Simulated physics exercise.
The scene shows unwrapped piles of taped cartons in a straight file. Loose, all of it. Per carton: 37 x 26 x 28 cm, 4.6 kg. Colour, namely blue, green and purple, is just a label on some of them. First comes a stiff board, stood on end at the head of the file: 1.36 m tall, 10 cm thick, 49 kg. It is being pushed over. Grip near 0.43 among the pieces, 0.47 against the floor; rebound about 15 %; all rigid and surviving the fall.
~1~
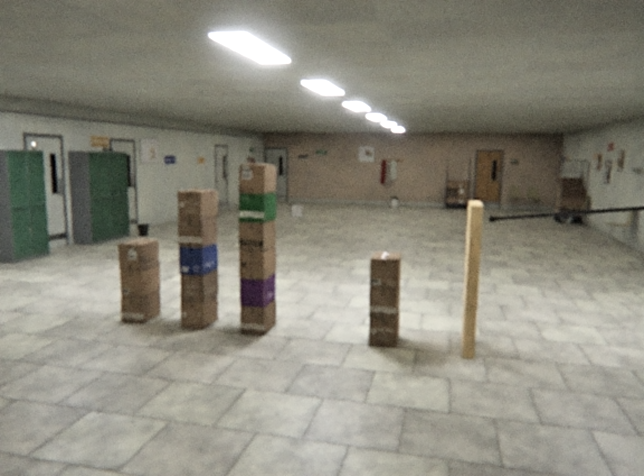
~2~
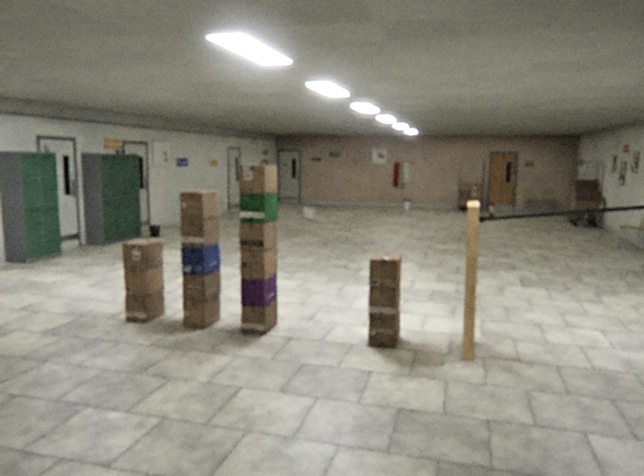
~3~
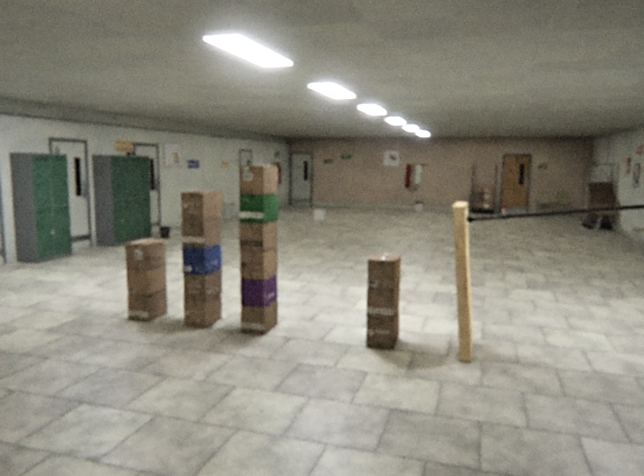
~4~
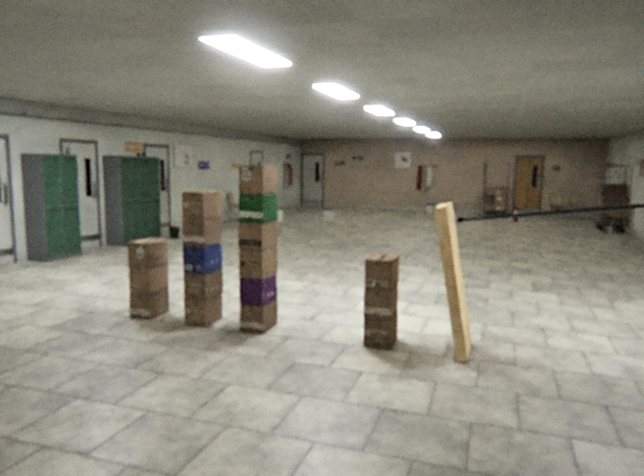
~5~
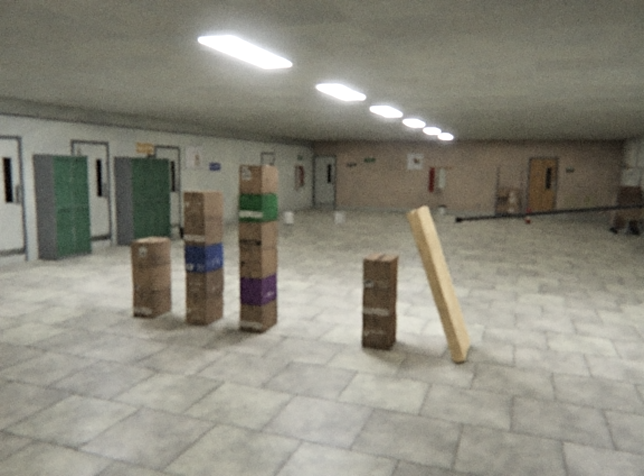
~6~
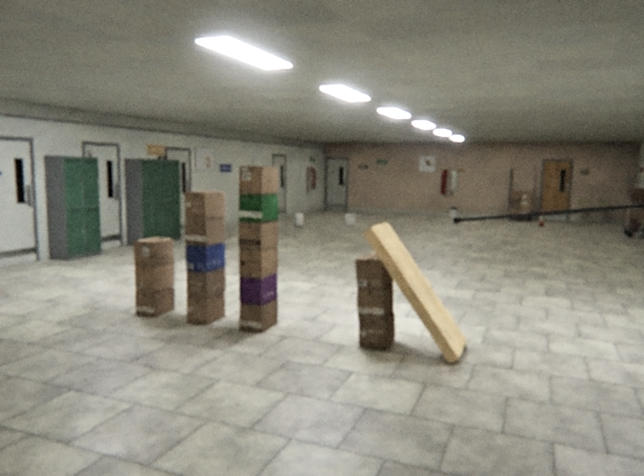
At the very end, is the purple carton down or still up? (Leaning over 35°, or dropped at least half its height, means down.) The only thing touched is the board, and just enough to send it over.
Looks like that one holds up.
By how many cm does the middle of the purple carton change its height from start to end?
Height change: About 0 cm lower.
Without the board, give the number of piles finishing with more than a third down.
1 altogether.
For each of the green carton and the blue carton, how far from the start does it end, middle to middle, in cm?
Estimate: Green near 0 cm, blue near 0 cm.
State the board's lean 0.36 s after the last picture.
About 70 degrees from upright.
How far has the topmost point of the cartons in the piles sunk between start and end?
0 cm.
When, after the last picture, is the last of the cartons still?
Rest time: Around 1.5 s.
Then, 0.10 s on from the sixth picture, board 43° from upright; none of the 17 cartons down, 3 disturbed; purple carton unmoved.
Then, 0.24 s on from the sixth picture, board 56° from upright; 3 of the 17 cartons down; purple carton unmoved.
Then, 0.36 s on from the sixth picture, board 71° from upright; 3 of the 17 cartons down; purple carton unmoved.
Then, 0.58 s on from the sixth picture, board 74° from upright; 3 of the 17 cartons down; purple carton displaced 26 mm.
Finally, board 71° from upright; 3 of the 17 cartons down; purple carton displaced 27 mm; green carton unmoved; blue carton unmoved. Seen by the last camera, middles, purple carton near (257, 287), green carton near (258, 207).
